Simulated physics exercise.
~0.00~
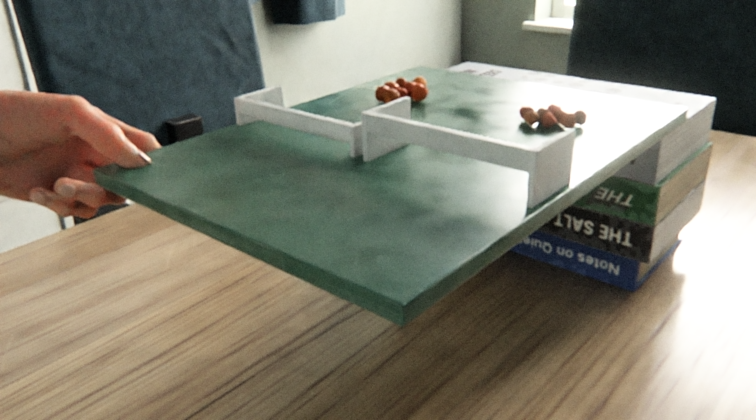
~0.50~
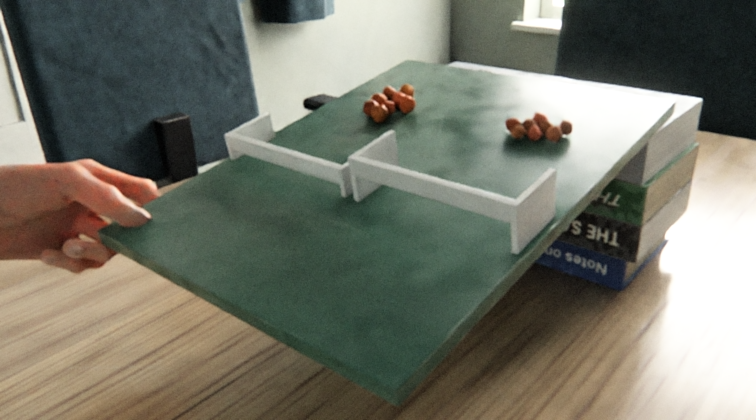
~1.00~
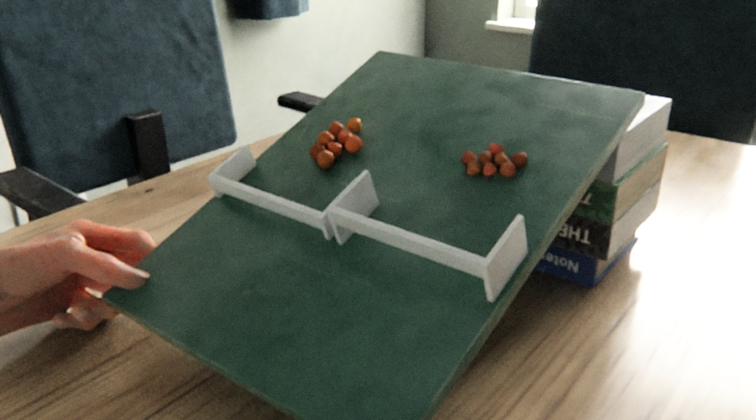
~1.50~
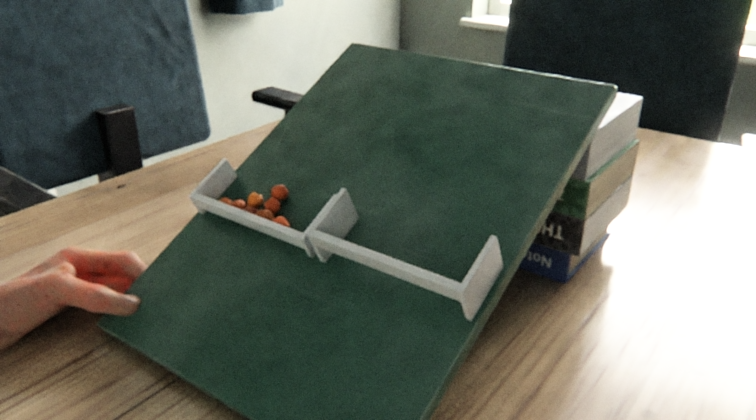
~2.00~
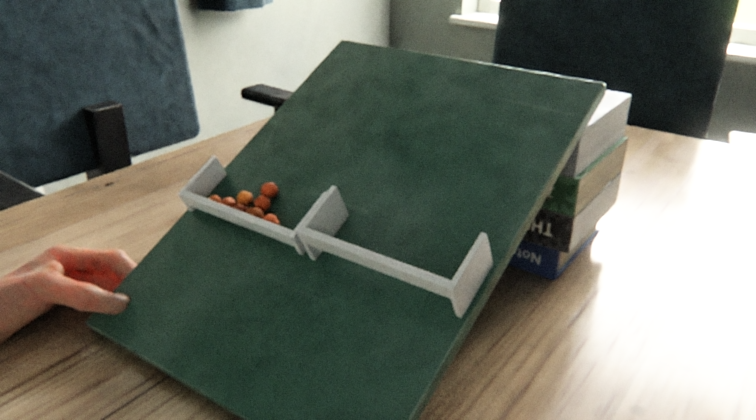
A green board with two clusters of small reddish-brown balls on it lies across a stack of books on a wooden table, seen from above and to the side, with dark blue chairs behind. A hand at the left holds its near end, and two low white gates stand across the slope. The hand lowers its end and the board tilts steeply, while the clusters shift a little at first. Then both slide down. The left cluster gathers behind its gate, while the right one passes its gate and is gone from sight, and the board rests sloping.
